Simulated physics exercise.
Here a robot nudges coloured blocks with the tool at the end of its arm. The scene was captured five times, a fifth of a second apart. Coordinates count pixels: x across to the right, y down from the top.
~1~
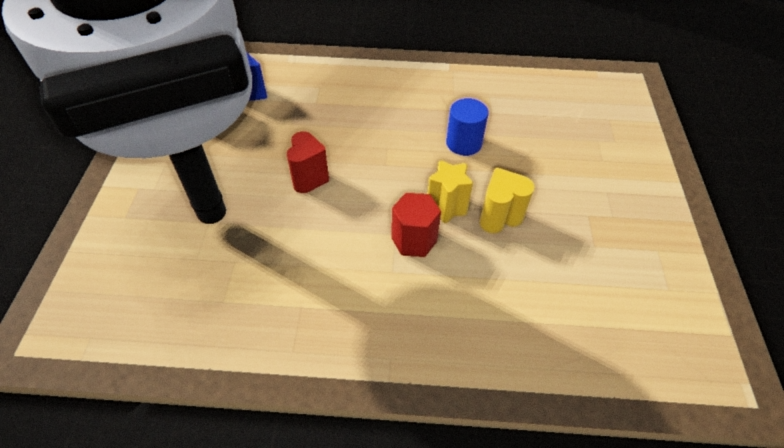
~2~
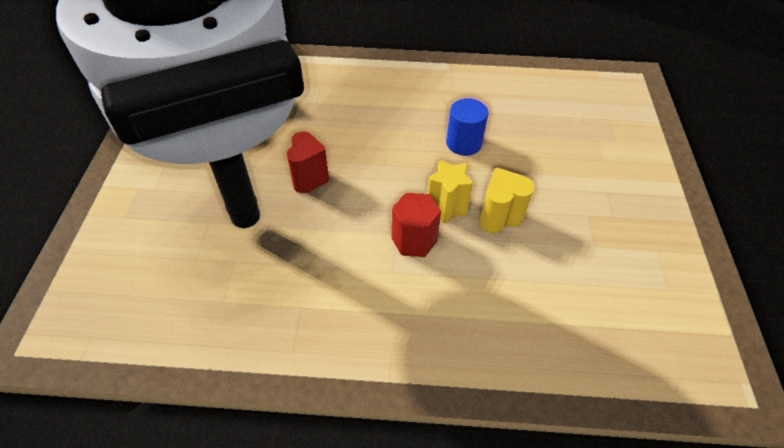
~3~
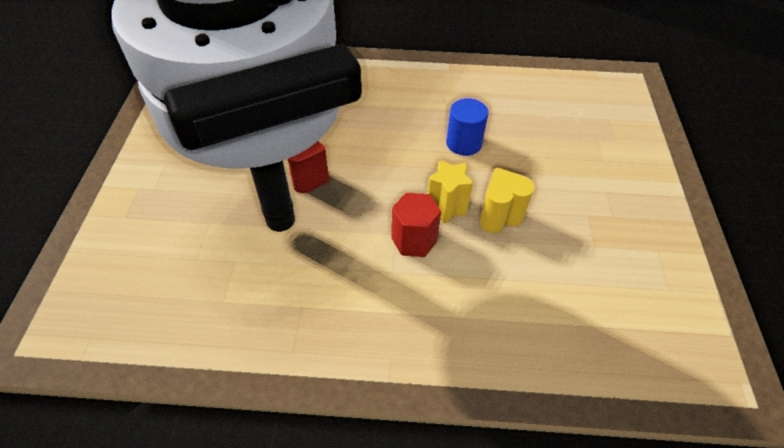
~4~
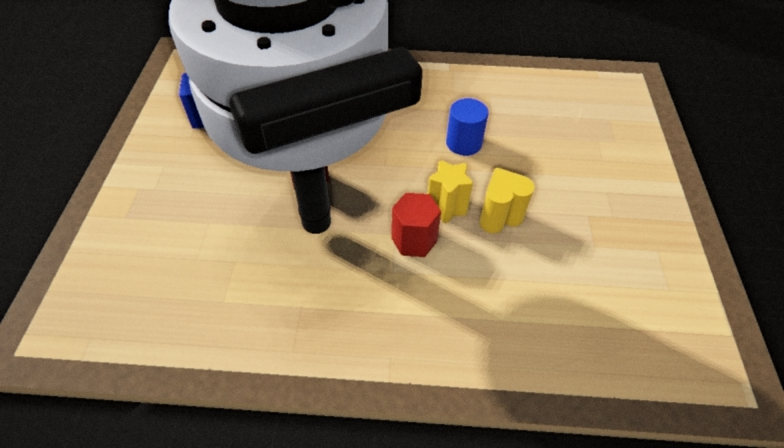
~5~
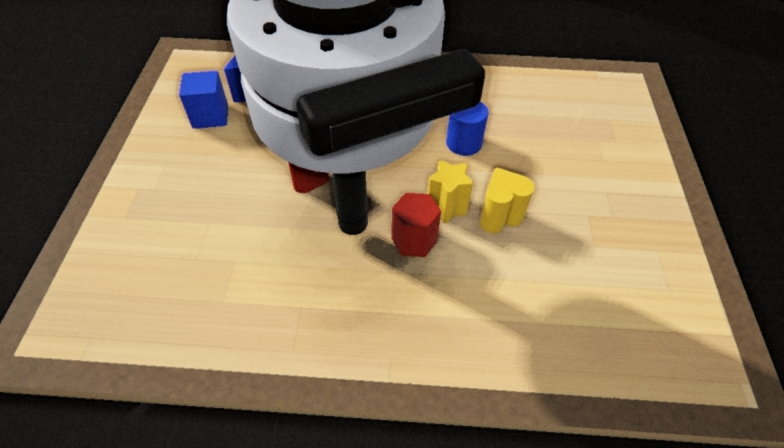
A grey and black robot arm with a dark rod-like tool works over a wooden board edged in brown, seen from above at an angle by a still camera. A blue cylinder, a yellow star, a yellow heart and a red hexagonal block sit right of centre, with another red block and blue blocks at left. The tool glides steadily rightward, nearing the red hexagon, while the blocks stay still.
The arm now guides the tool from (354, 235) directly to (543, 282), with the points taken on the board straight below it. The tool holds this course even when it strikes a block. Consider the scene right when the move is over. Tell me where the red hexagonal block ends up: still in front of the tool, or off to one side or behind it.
I expect it to be beside or behind the tool.
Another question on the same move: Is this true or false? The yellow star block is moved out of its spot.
That claim is false.
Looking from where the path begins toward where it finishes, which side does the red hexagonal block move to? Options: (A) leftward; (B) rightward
Option A.
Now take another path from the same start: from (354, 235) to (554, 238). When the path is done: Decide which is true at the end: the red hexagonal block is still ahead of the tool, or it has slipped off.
The tool no longer has it in front.
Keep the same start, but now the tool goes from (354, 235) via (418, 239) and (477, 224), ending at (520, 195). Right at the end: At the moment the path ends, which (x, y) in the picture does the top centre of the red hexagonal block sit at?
At (515, 214).
What follows on the original path. One third of the way, tool at (417, 240); red hexagonal block at (457, 211), turned 20° anticlockwise.
Two thirds of the way, tool at (480, 256); red hexagonal block at (506, 212), turned 75° anticlockwise; yellow heart at (518, 176), turned 15° anticlockwise.
At the end, tool at (547, 272); red hexagonal block at (518, 213), turned 110° anticlockwise; yellow star block in place; yellow heart at (518, 176), turned 15° anticlockwise.
